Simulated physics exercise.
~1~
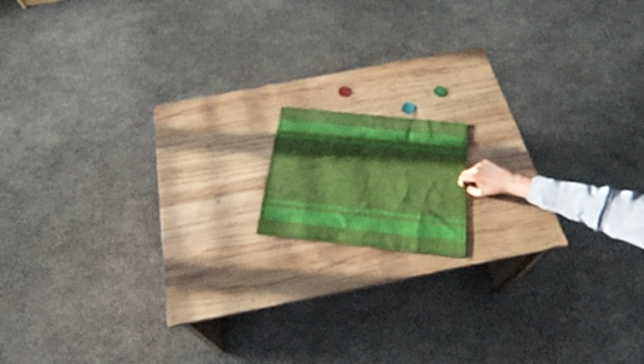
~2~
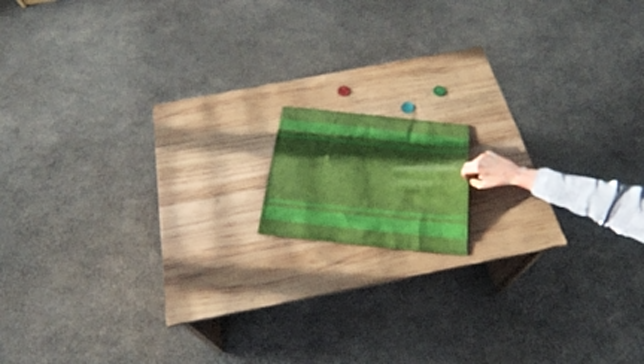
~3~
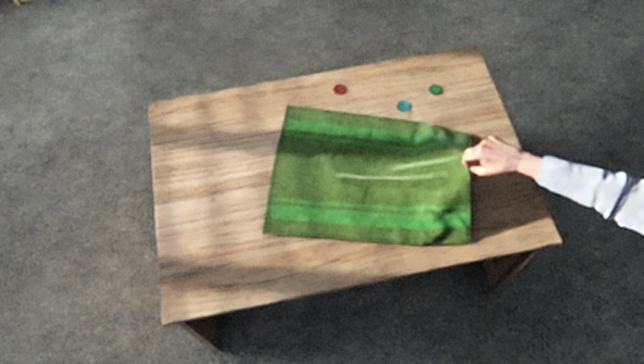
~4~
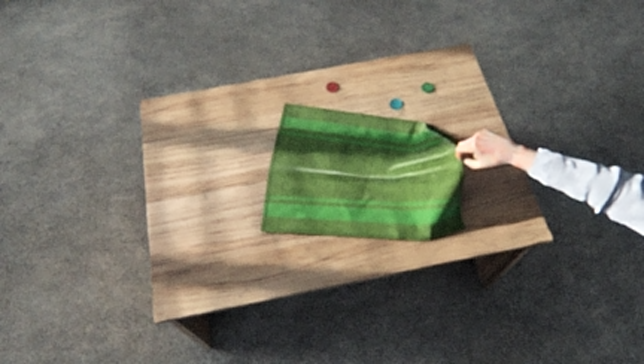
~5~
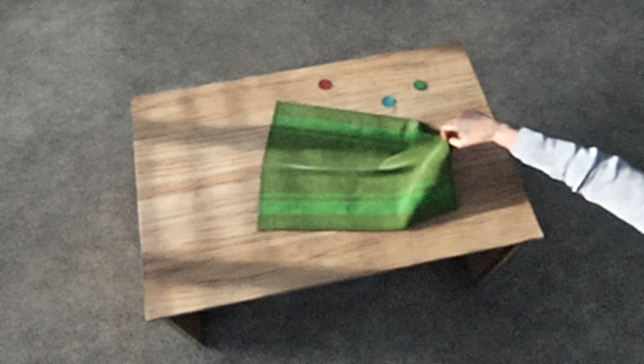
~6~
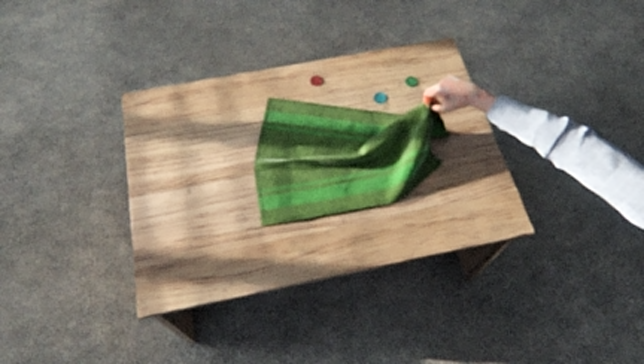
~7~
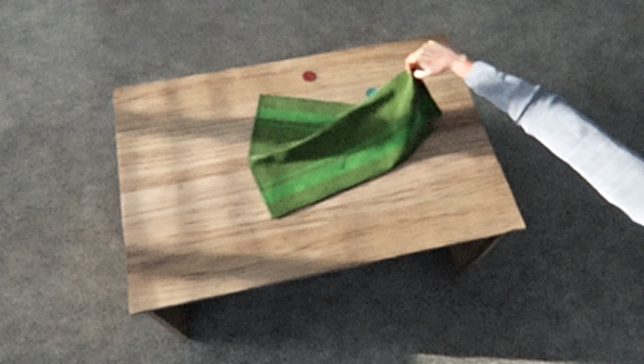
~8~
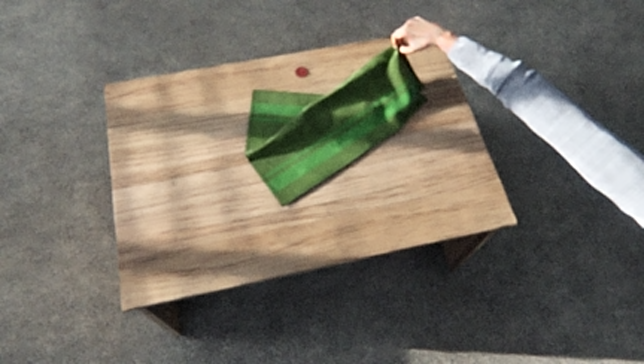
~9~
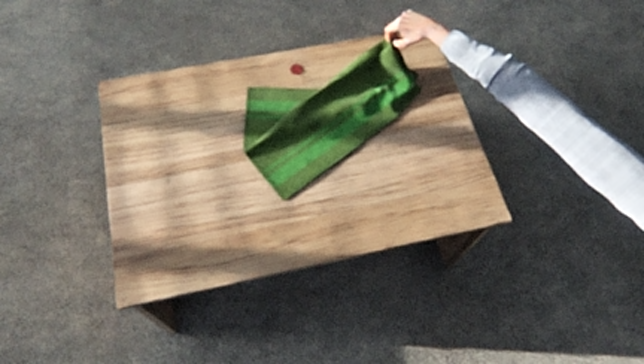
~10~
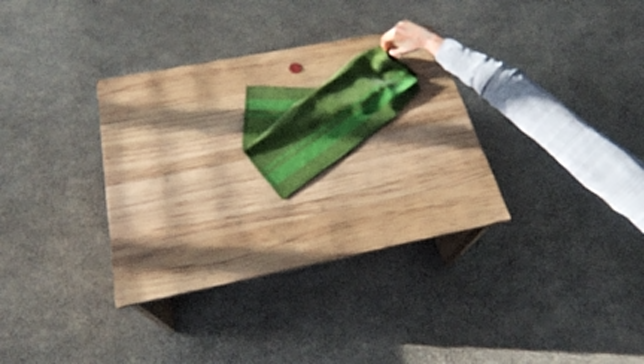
A hand folding a green cloth diagonally across a wooden table, covering the teal and green discs while the red stays visible.
